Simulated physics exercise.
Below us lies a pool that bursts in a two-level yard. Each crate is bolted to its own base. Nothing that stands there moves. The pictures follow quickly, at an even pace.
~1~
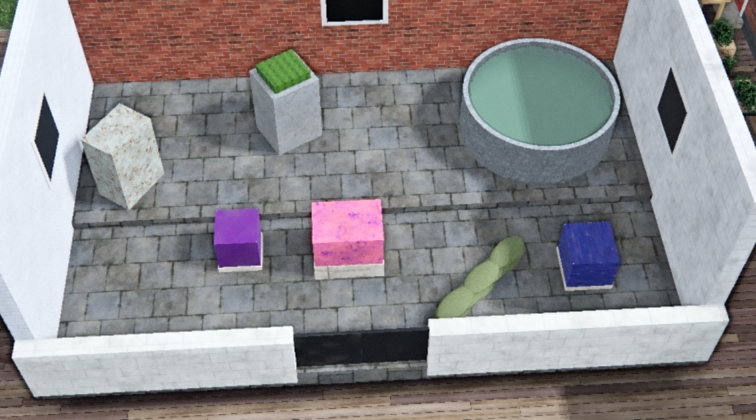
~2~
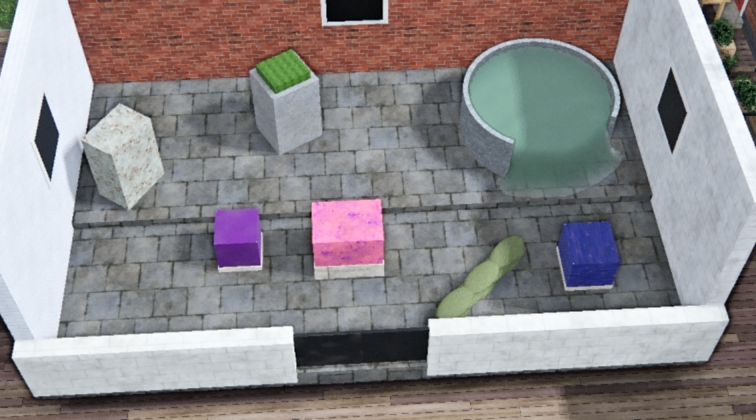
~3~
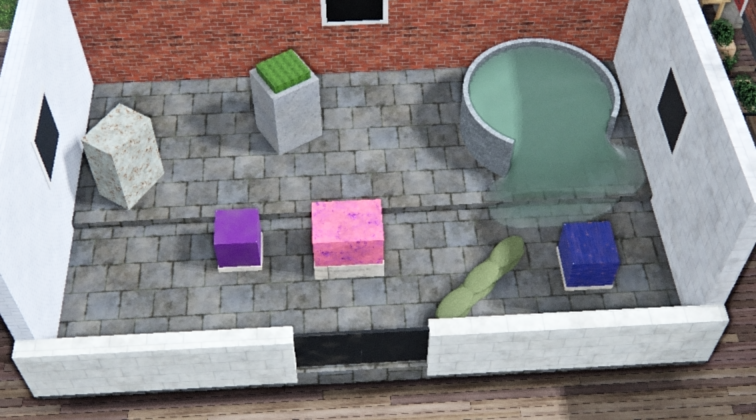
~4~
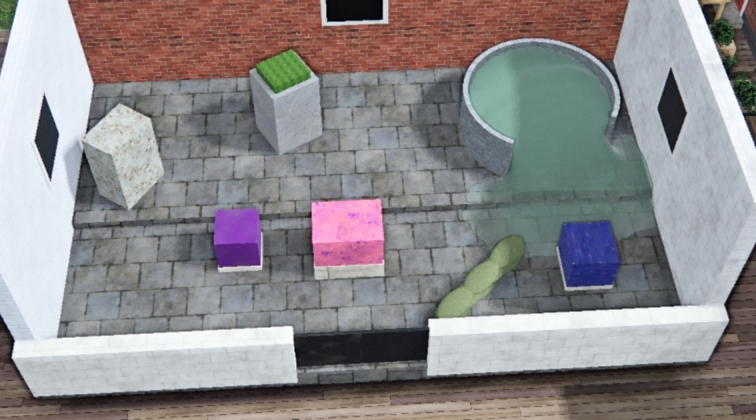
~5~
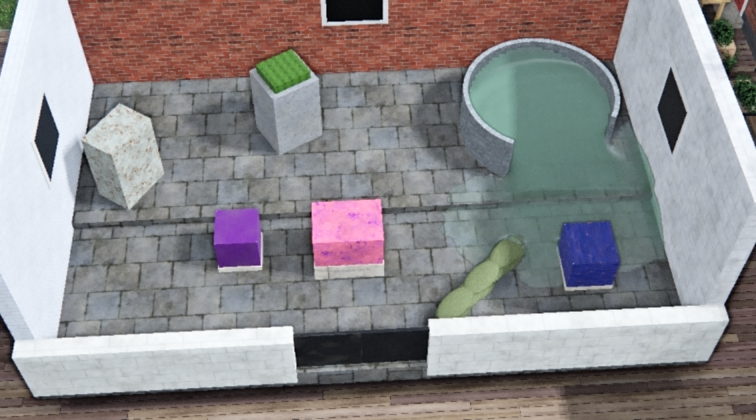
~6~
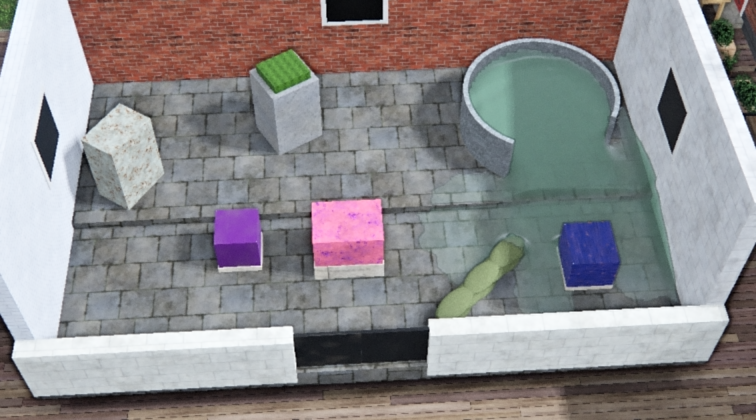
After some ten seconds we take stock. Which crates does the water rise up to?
The blue crate is soaked; the purple crate is soaked; the pink crate keeps dry.
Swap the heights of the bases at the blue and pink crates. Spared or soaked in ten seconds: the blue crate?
My reading: Blue takes water.
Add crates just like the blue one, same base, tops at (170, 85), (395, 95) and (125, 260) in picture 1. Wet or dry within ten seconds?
One after the other: Is safe, keeps dry, gets wet.
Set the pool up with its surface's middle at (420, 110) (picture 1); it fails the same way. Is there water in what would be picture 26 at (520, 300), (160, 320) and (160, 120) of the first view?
In that order: Flooded, covered, not flooded.
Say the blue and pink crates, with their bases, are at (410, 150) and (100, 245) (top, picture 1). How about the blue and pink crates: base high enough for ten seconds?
In short: Blue keeps dry, pink escapes it.
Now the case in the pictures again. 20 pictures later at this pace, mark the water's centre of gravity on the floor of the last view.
Near (519, 246).
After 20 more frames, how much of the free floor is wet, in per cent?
About 45 per cent.
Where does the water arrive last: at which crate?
I say the purple-painted one.
A moment on, water covers 25 % of the floor; the blue crate water round its plinth, the purple crate not reached, the pink crate water round its plinth.
Next, water covers 30 % of the floor; the blue crate water round its plinth, the purple crate not reached, the pink crate water round its plinth.
Then, water covers 45 % of the floor; the blue crate water round its plinth, the purple crate water round its plinth, the pink crate water round its plinth.
Later, water covers 55 % of the floor; the blue crate water round its plinth, the purple crate water round its plinth, the pink crate water round its plinth.
In the end, water covers 60 % of the floor; the blue crate was topped, the purple crate was topped, the pink crate stayed above the water.
